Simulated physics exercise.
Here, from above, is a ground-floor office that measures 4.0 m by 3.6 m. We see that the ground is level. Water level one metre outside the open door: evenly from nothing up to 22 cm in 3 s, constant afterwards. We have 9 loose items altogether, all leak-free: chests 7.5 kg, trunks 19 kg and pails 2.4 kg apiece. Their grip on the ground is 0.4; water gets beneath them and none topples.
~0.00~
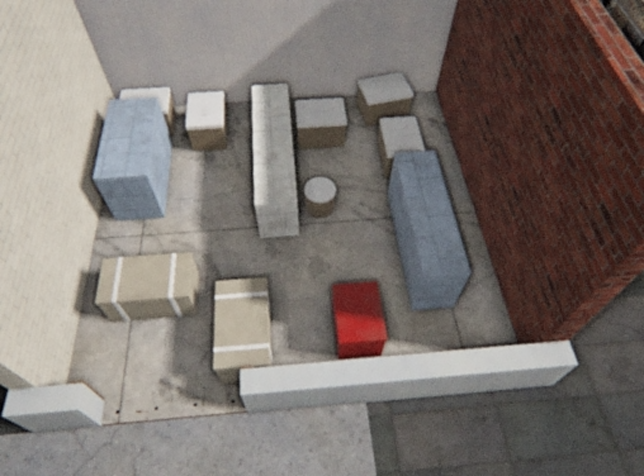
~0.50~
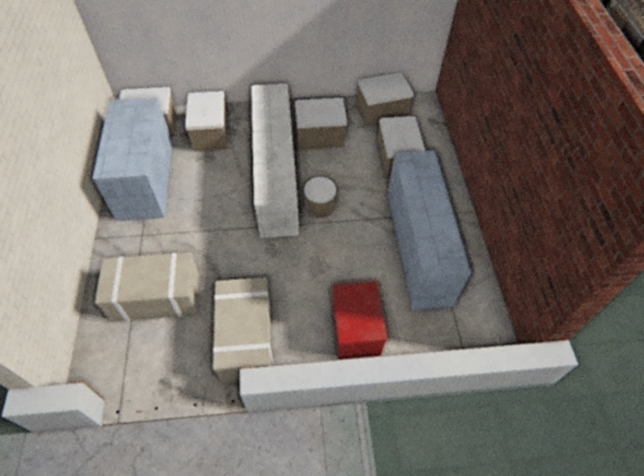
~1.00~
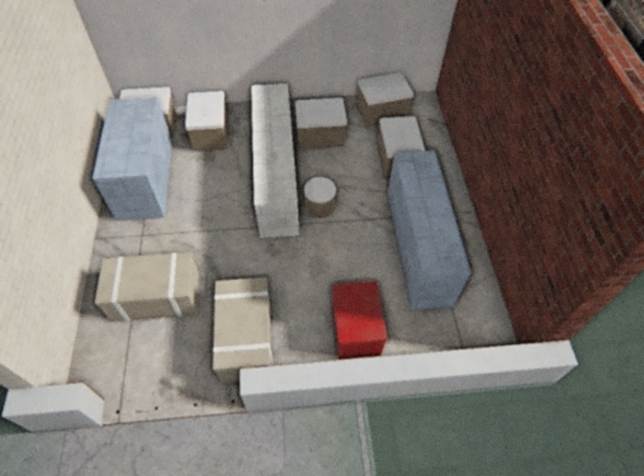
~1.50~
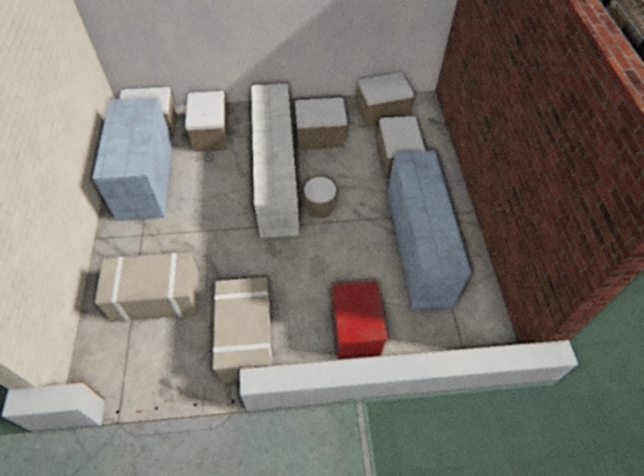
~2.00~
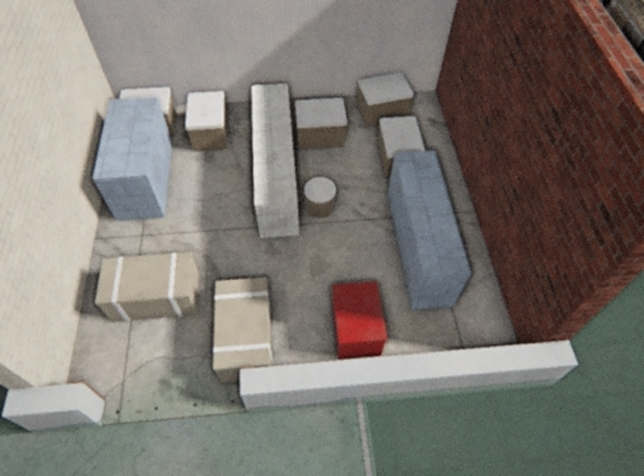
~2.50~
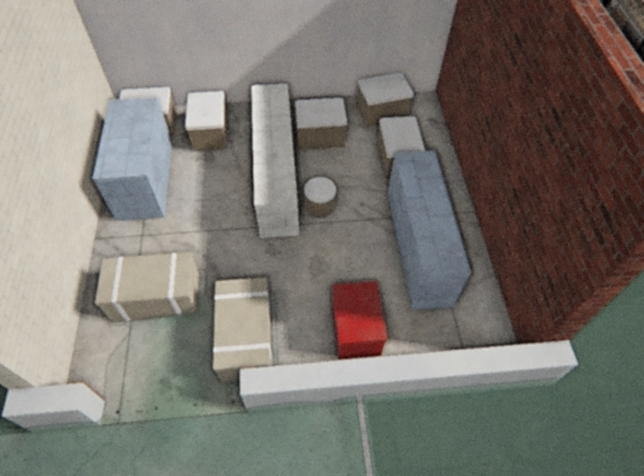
Green water spreads across the ground outside a walled room, then enters through the doorway.
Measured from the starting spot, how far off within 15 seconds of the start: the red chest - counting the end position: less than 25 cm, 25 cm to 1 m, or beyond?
Distance covered: Moderate.
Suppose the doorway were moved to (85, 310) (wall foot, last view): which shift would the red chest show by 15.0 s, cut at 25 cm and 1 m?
Well, the red chest really gets moving far.
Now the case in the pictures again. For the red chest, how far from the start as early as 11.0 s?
Displacement near 30 cm.
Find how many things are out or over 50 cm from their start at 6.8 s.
1.
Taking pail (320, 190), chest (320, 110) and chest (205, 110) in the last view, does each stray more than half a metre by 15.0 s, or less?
Result, in order: Lower / lower / higher.
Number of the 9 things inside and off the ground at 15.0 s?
By my count, 9.
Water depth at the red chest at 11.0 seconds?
Depth approx. 8 cm.
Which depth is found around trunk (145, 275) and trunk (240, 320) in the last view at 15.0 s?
Around 22 cm and 11 cm.
After 3.5 s the red chest is near (359, 311), 0.0 m from its start, aground; 0 afloat.
After 6.8 s the red chest is near (359, 311), 0.0 m from its start, aground; 3 afloat.
After 11.0 s the red chest is near (389, 328), 0.3 m from its start, afloat; 9 afloat.
After 15.0 s the red chest is near (344, 236), 0.7 m from its start, afloat; 9 afloat.
